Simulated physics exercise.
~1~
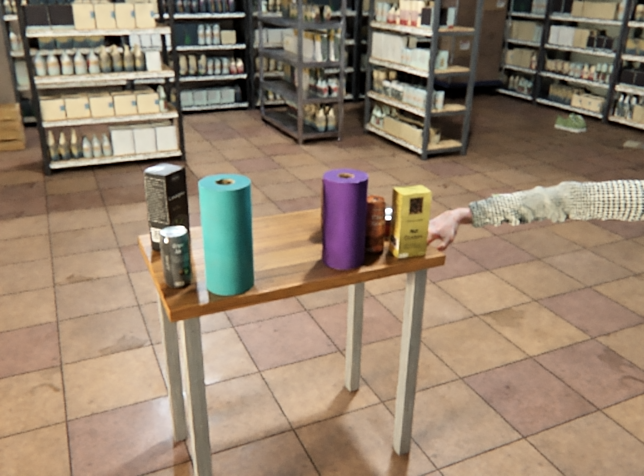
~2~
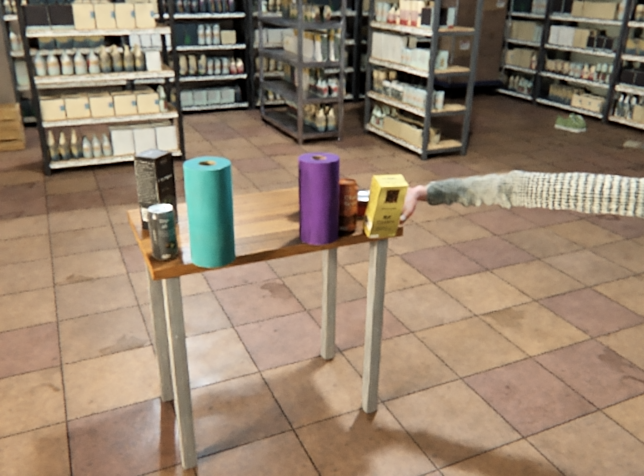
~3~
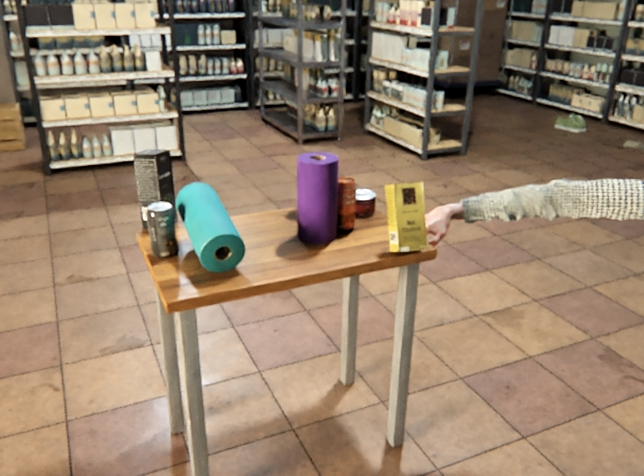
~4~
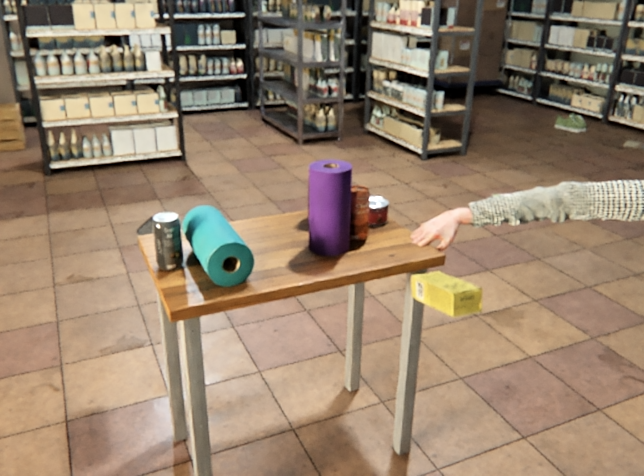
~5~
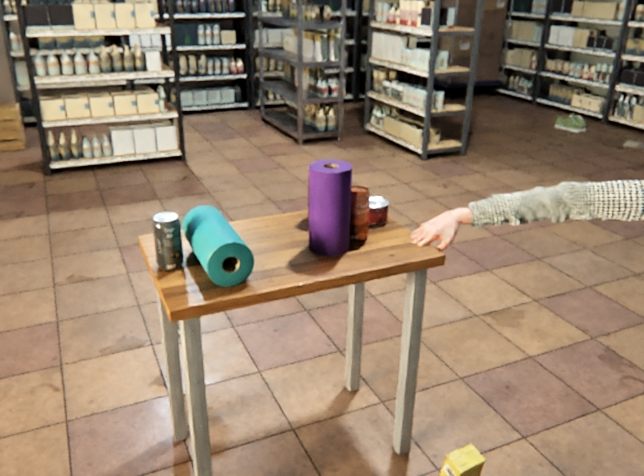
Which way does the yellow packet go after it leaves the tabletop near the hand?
The yellow packet moves down, dropping past the edge of the table toward the floor.
A small wooden side table, gripped at its corner by a hand in a shop, jerked away and back, toppling the turquoise roll onto its side; the yellow packet and a black carton fell off, while the purple roll and cans stayed upright.
